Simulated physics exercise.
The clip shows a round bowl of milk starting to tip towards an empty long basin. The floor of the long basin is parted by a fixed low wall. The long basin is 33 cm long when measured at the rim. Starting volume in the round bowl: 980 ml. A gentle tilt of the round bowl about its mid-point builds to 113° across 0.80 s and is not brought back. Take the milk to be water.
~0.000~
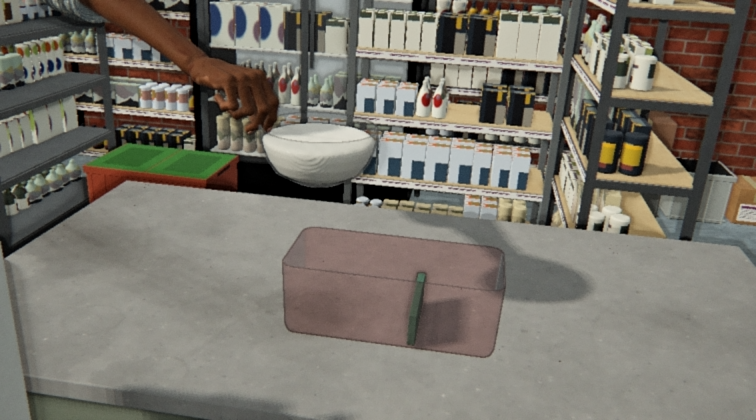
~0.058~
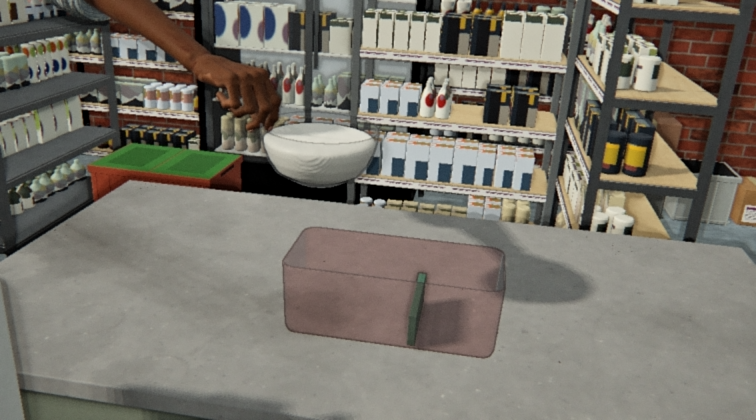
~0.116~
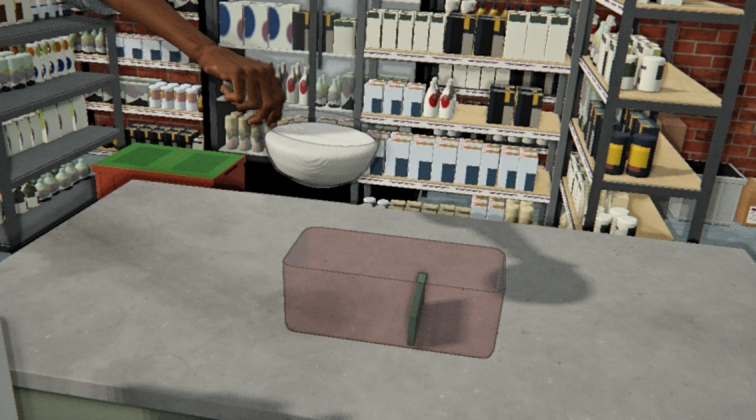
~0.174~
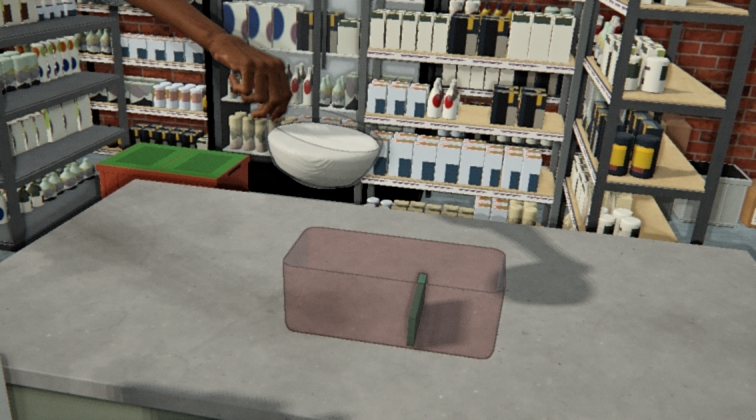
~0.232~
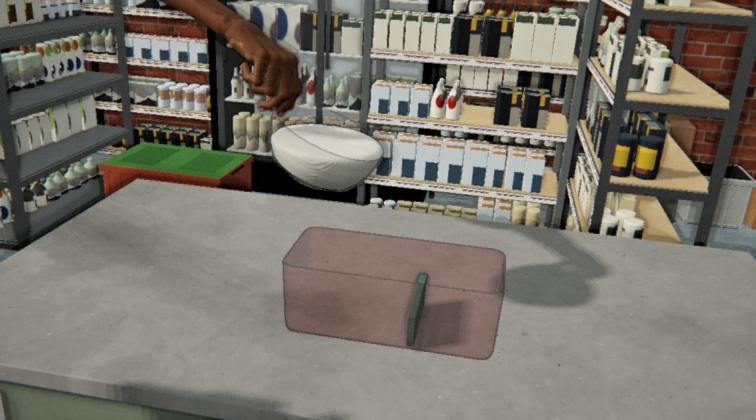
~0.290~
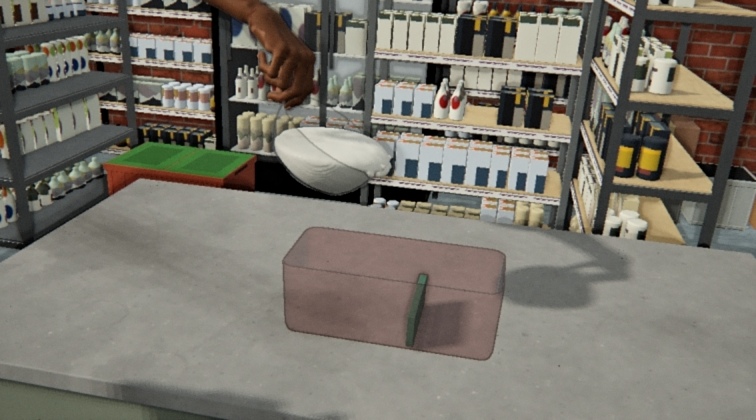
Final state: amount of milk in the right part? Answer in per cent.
Approximately 26 %.
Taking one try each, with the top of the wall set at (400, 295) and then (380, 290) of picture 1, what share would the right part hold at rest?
Some 50 in a hundred, then some 75 in a hundred.
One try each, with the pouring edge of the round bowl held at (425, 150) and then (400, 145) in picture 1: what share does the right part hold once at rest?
Try 1: 65 %; try 2: 45 %.
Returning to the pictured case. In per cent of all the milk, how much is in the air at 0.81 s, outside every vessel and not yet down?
Close to 8 per cent.
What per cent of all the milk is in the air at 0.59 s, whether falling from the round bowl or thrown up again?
Around 36 in a hundred.
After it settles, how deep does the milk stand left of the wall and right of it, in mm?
Some 24 mm on the left and some 16 mm on the right.
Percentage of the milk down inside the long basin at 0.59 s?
About 50 per cent.
After 0.59 s the tilt is 95° and 13 per cent is still to pour, 26 is left of the wall and 24 right of it.
After 0.81 s the tilt is 113° and 0 per cent is still to pour, 67 is left of the wall and 25 right of it.
After 1.05 s the tilt is 113° and 0 per cent is still to pour, 69 is left of the wall and 25 right of it.
After 1.30 s the tilt is 113° and 0 per cent is still to pour, 69 is left of the wall and 25 right of it.
In the end 69 per cent lies left of the wall, 26 right of it and 6 outside.
